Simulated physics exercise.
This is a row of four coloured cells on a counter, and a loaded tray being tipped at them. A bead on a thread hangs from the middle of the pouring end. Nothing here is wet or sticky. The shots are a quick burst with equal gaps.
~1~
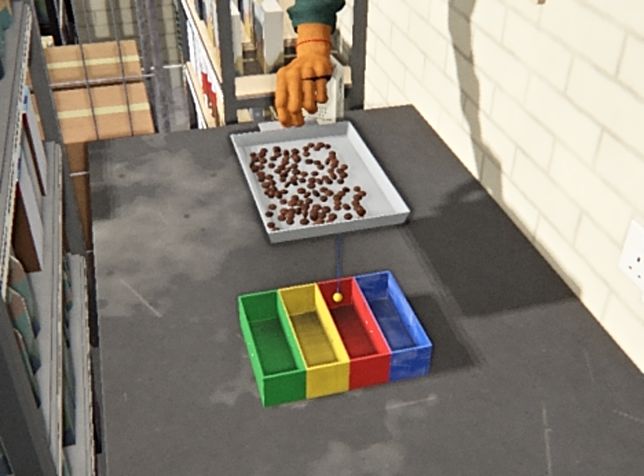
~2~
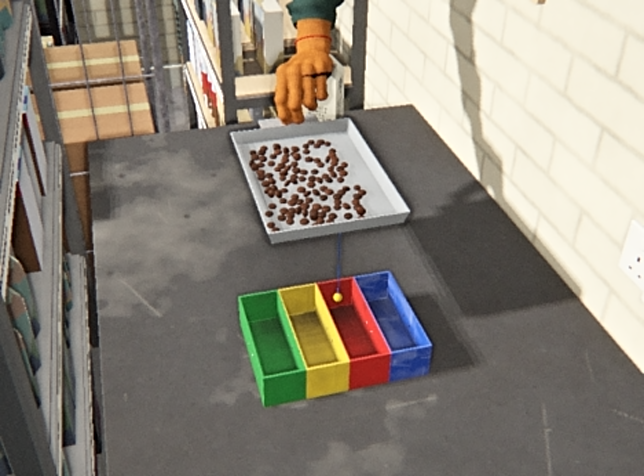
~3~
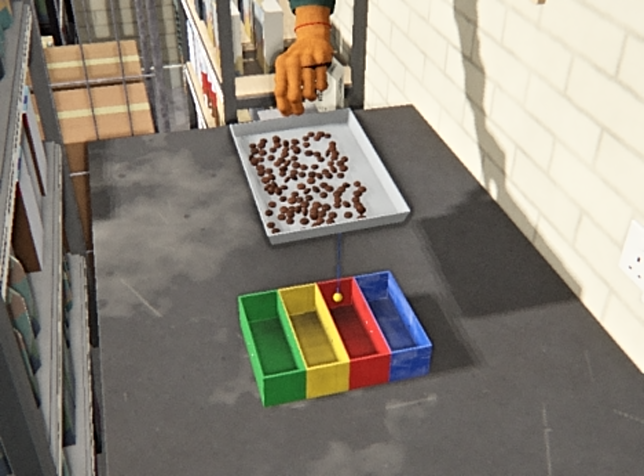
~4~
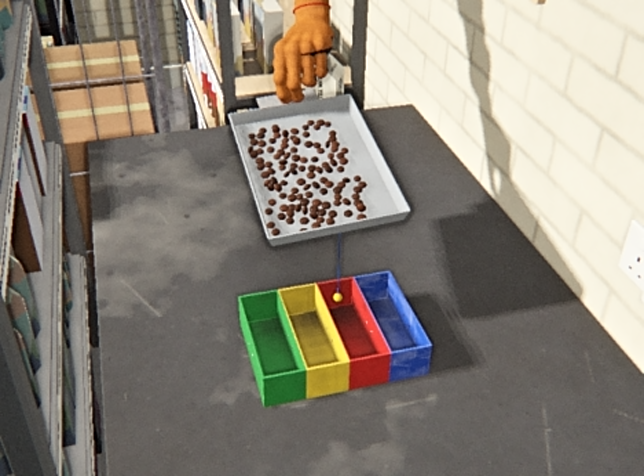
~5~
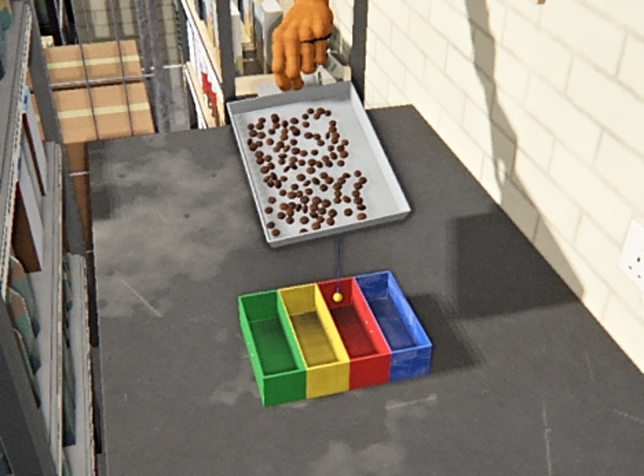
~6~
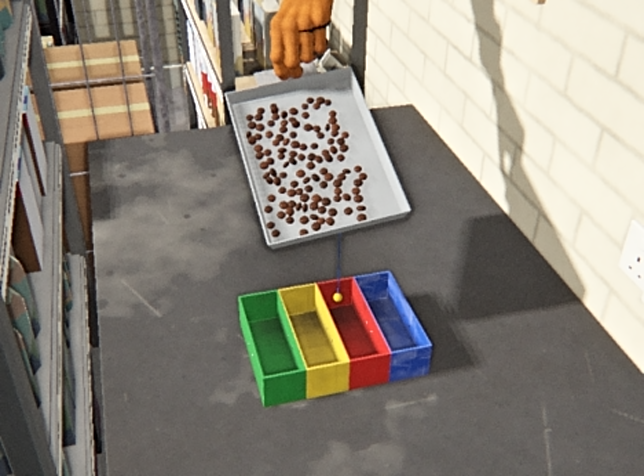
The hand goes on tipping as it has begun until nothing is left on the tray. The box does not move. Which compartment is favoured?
Fullest: The green cell.
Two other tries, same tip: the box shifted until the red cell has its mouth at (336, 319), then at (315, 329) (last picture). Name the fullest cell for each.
First the yellow cell, then yellow.
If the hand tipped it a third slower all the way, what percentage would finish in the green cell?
Close to 40 per cent.
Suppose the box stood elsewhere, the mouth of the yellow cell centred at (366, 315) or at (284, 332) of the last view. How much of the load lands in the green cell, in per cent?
About 20 and 10 per cent.
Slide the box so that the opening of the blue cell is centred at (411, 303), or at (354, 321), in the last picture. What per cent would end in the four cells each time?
Roughly 70 per cent, and 100 per cent.
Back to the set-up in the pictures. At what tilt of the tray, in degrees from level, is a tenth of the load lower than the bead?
At some 85 degrees.
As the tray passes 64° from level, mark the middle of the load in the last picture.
Close to (300, 215).
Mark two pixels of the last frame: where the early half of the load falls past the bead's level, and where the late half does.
First near (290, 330), later near (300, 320).
Soon, tray tipped steeply; all on the tray.
A while on, tray tipped past a quarter turn; about a quarter on the tray; about a third in the green cell; about a quarter in the yellow cell; a stray few in the red cell; a small part falling or outside the box.
Towards the end, tray tipped past a quarter turn; about half in the green cell; about a third in the yellow cell; a small part in the red cell; a stray few falling or outside the box.
Finally, tray tipped past a quarter turn; about half in the green cell; about a third in the yellow cell; a small part in the red cell; none in the blue cell; a stray few outside the box.
